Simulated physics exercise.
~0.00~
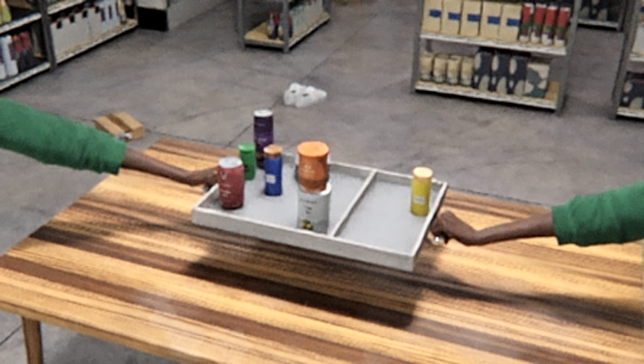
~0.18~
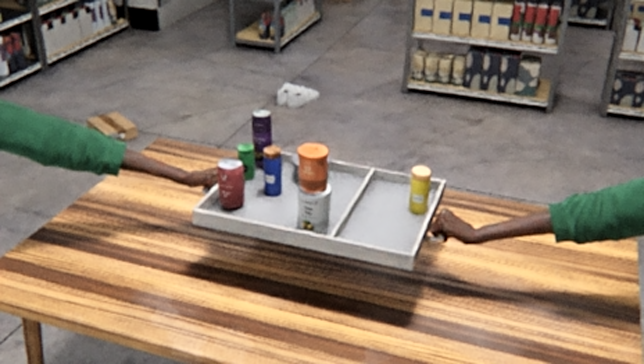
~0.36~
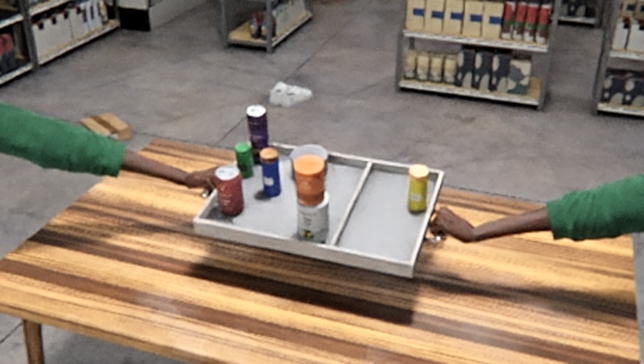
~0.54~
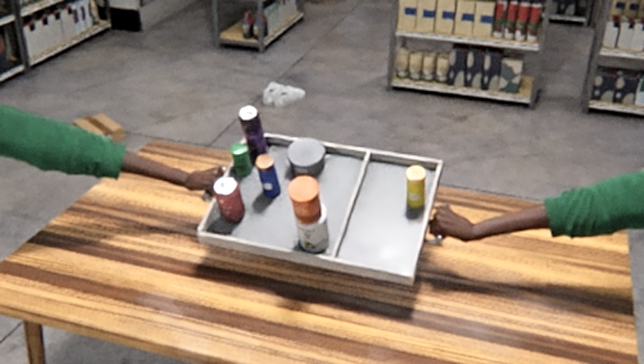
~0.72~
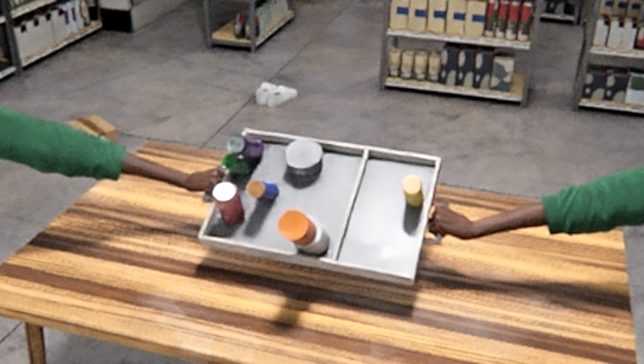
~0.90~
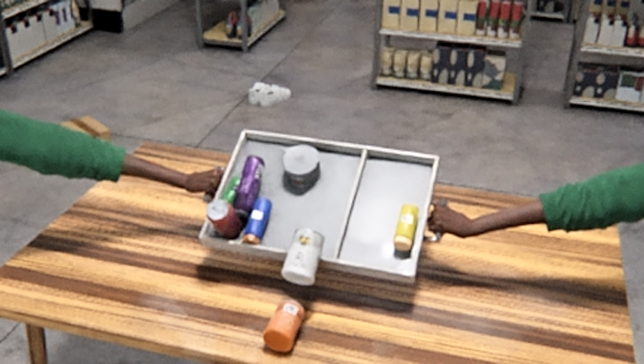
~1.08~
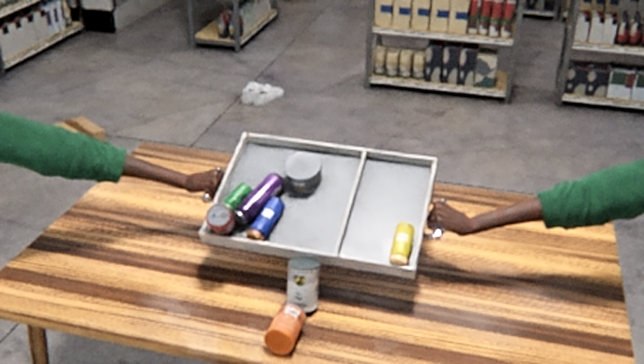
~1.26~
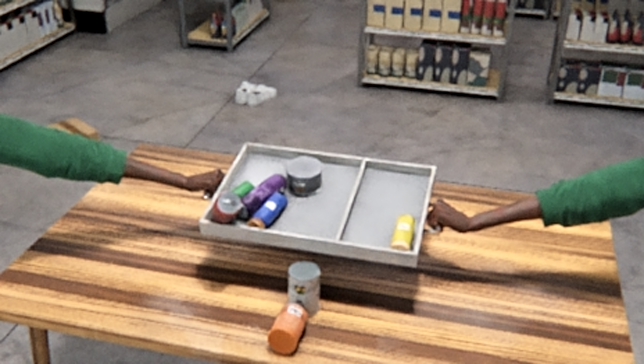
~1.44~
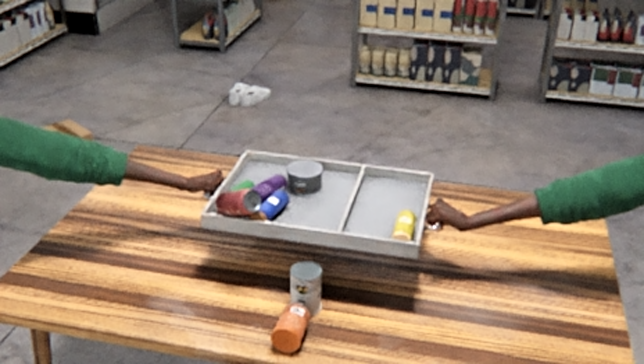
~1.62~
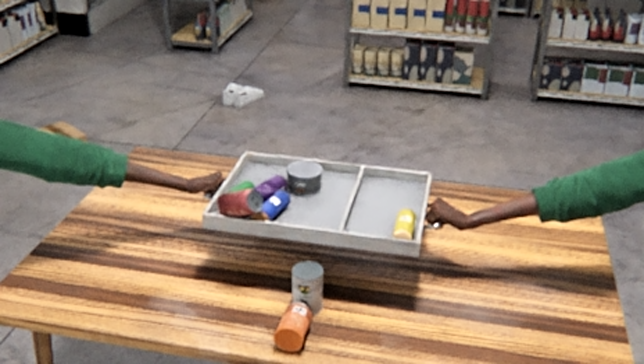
The video shows two green-sleeved arms holding a divided tray of cans, shakers and tins above a wooden table, tipping it toward the viewer. Most items topple, and the stacked orange and white tins fall onto the table before the tray levels, leaving the grey tub upright.
